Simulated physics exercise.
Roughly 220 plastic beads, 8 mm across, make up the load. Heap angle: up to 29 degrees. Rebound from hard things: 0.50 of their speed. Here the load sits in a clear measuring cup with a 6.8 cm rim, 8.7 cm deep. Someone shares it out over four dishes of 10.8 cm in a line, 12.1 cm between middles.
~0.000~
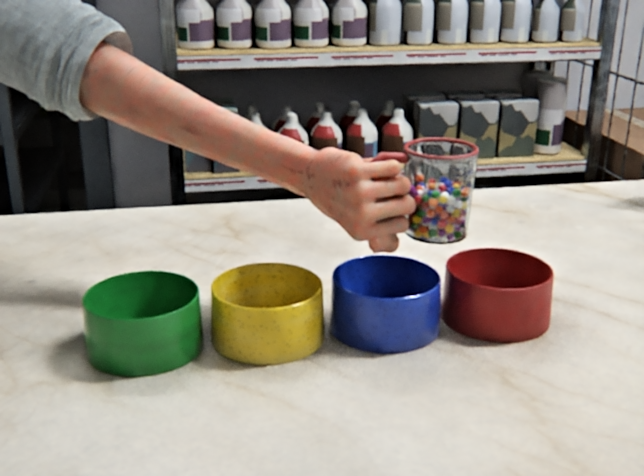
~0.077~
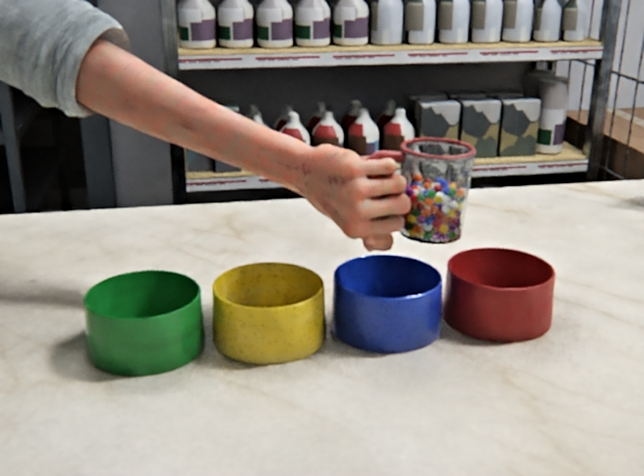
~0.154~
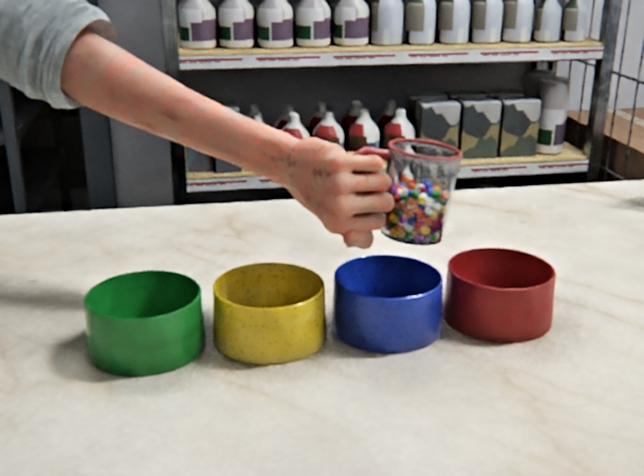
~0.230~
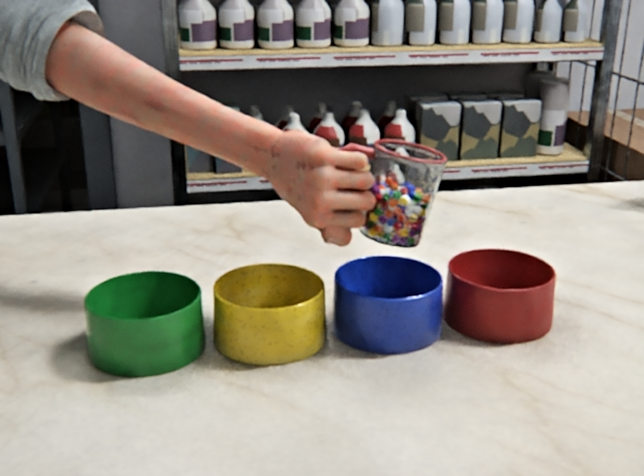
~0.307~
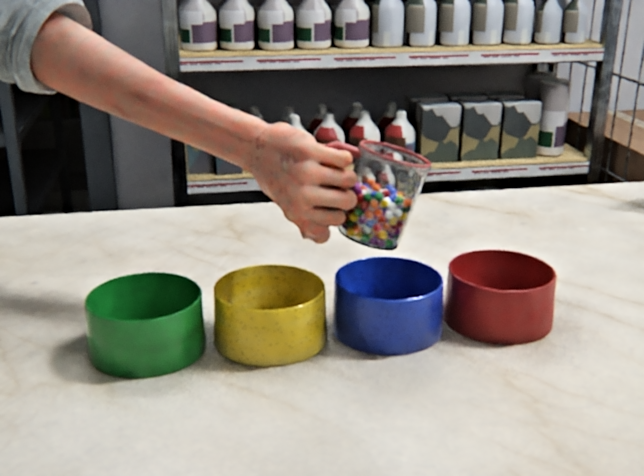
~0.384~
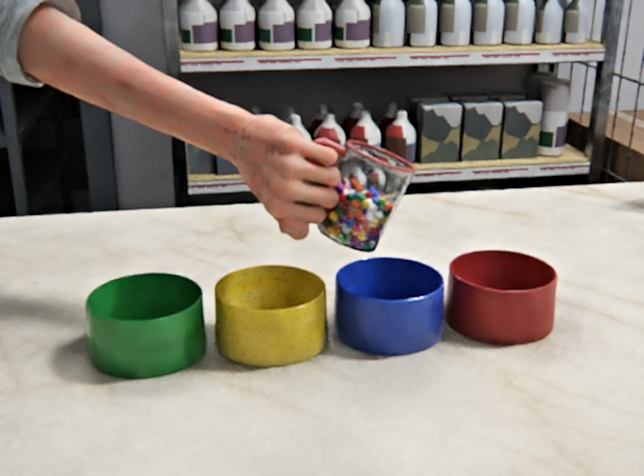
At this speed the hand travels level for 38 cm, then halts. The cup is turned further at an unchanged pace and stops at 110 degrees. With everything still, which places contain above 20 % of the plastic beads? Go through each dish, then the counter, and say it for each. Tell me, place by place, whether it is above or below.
My prediction: Red: Probably a fifth or fewer of the pieces land there, blue: Probably a fifth or fewer of the pieces land there, green: Probably more than a fifth of the pieces land there, yellow: Probably a fifth or fewer of the pieces land there, counter: Probably a fifth or fewer of the pieces land there.
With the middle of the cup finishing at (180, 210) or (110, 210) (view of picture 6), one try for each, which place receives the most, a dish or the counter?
I'd expect yellow to win the first try and green the second.
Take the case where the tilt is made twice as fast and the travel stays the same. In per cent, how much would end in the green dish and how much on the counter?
In that case you'd see green at 30 and the counter at 10.
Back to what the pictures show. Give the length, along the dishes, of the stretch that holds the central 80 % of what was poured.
It spans roughly 6 centimetres along the row.
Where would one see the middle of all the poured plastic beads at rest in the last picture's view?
About (146, 334).
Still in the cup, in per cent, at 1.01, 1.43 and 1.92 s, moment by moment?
Roughly 100, then 100, then 45.
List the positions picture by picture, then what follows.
Cup at (438, 191), tilt 0 degrees, lip at (475, 147), moved 0.0 cm; middle of the pieces at (442, 207); red dish at (499, 268); blue dish at (386, 276); yellow dish at (267, 285); green dish at (141, 294), in the first picture.
Cup at (434, 191), tilt 2 degrees, lip at (471, 148), moved 0.6 cm; middle of the pieces at (437, 207), in the second picture.
Cup at (418, 192), tilt 6 degrees, lip at (458, 151), moved 2.3 cm; middle of the pieces at (420, 209), in the third picture.
Cup at (400, 194), tilt 11 degrees, lip at (443, 156), moved 4.1 cm; middle of the pieces at (401, 211), in the fourth picture.
Cup at (382, 196), tilt 16 degrees, lip at (428, 162), moved 6.0 cm; middle of the pieces at (381, 213), in the fifth picture.
Cup at (363, 197), tilt 22 degrees, lip at (412, 167), moved 7.9 cm; middle of the pieces at (362, 214); red dish at (503, 270); blue dish at (389, 278); yellow dish at (270, 287); green dish at (145, 296). Its pace works out near 65 degrees a second; the hand travels 24 cm a second, in the sixth picture.
Then, at 1.01 s, tilt 63 degrees; cup holds 100 %.
After 1.43 s, tilt 91 degrees; cup holds 100 %.
Then, at 1.92 s, tilt 110 degrees; cup holds 45 %, green 50 %.
At rest (2.9 s), red 0 %, blue 0 %, green 100 %, yellow 0 %, counter 0 %.
